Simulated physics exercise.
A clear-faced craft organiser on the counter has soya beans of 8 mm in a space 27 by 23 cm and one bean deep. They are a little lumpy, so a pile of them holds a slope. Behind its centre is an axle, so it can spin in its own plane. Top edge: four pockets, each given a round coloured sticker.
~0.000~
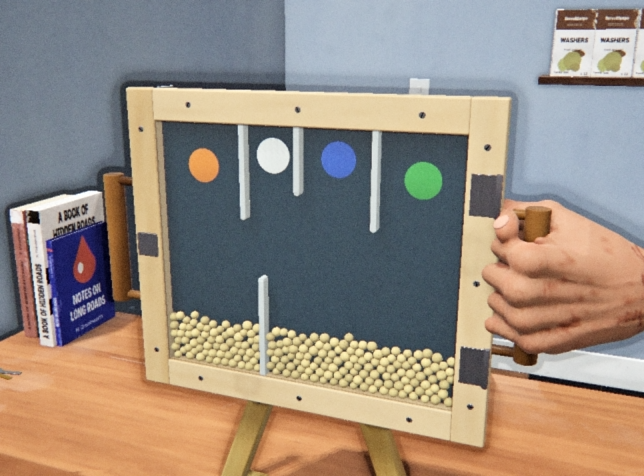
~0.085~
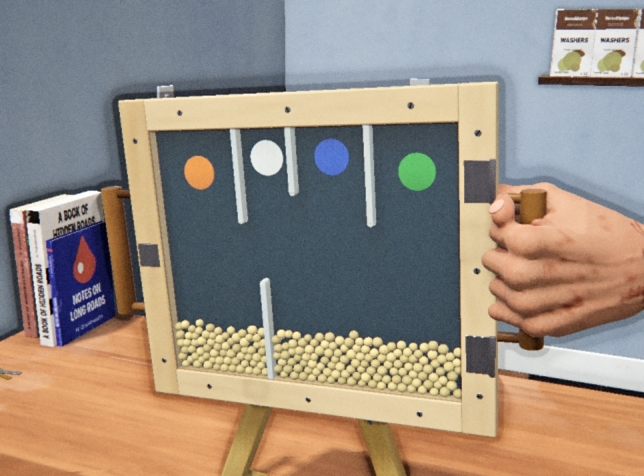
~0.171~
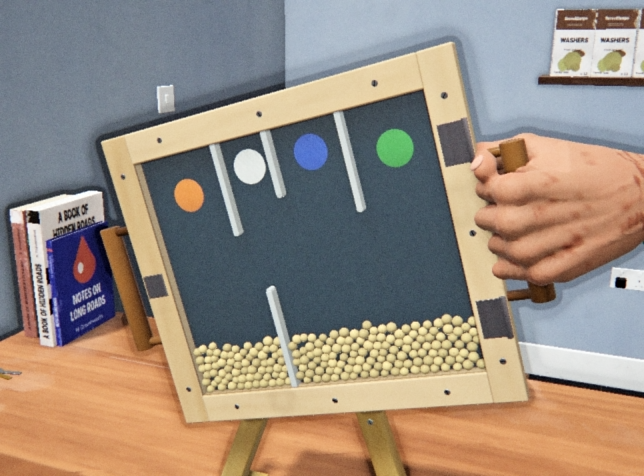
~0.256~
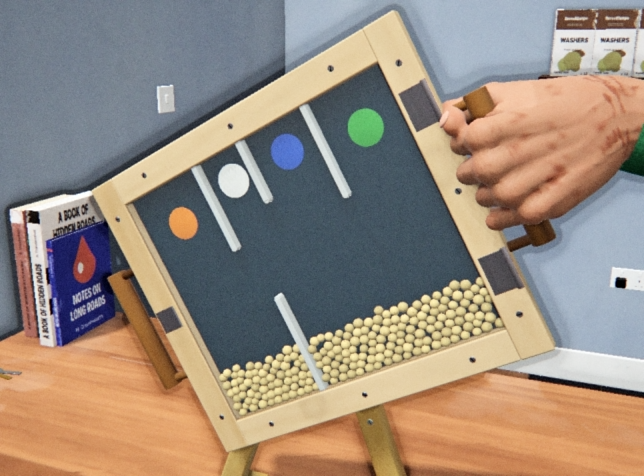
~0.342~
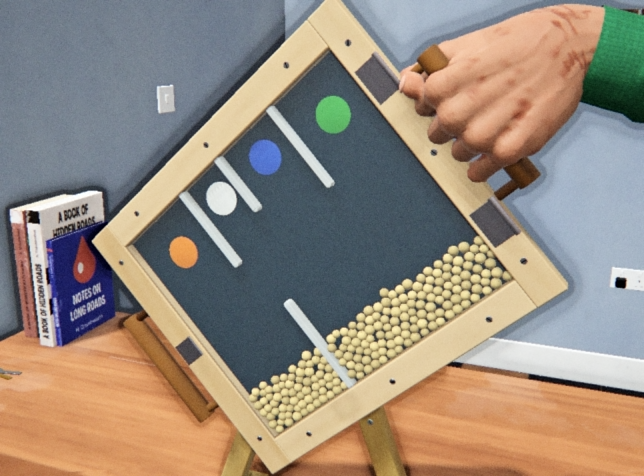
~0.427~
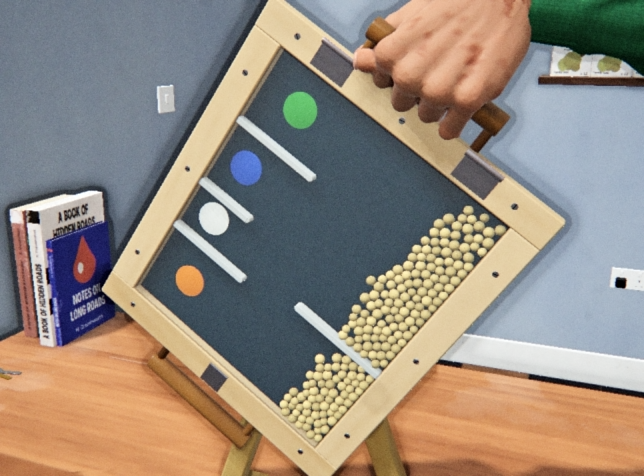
A hand turns a framed board of small round beans anticlockwise, from level to steeply tilted.
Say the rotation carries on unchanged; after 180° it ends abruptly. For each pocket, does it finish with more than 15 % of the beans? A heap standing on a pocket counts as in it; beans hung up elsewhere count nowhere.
I'd say orange pocket gets there, blue pocket gets there, white pocket gets there, green pocket stays short.
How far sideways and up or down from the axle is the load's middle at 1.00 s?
Roughly 4 cm to the right of the axle and 6 cm below it.
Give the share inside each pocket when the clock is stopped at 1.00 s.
Orange pocket: 20; blue pocket: 0; white pocket: 15; green pocket: 0.
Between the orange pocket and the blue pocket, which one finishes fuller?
More ends up in the orange pocket than in the other one.
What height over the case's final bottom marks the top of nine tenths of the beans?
Height: Approx. 7 cm.
By 0.71 s it has turned 99°, the beans' middle is 8 cm right of and 2 cm below the axle; inside pockets, nothing yet.
By 1.31 s it has turned 180°, the beans' middle is 5 cm right of and 7 cm below the axle; inside pockets, orange 45 %, blue 15 %, white 20 %.
In the end, by 2.1 s, orange 50 %, blue 20 %, white 30 %, green 0 %.
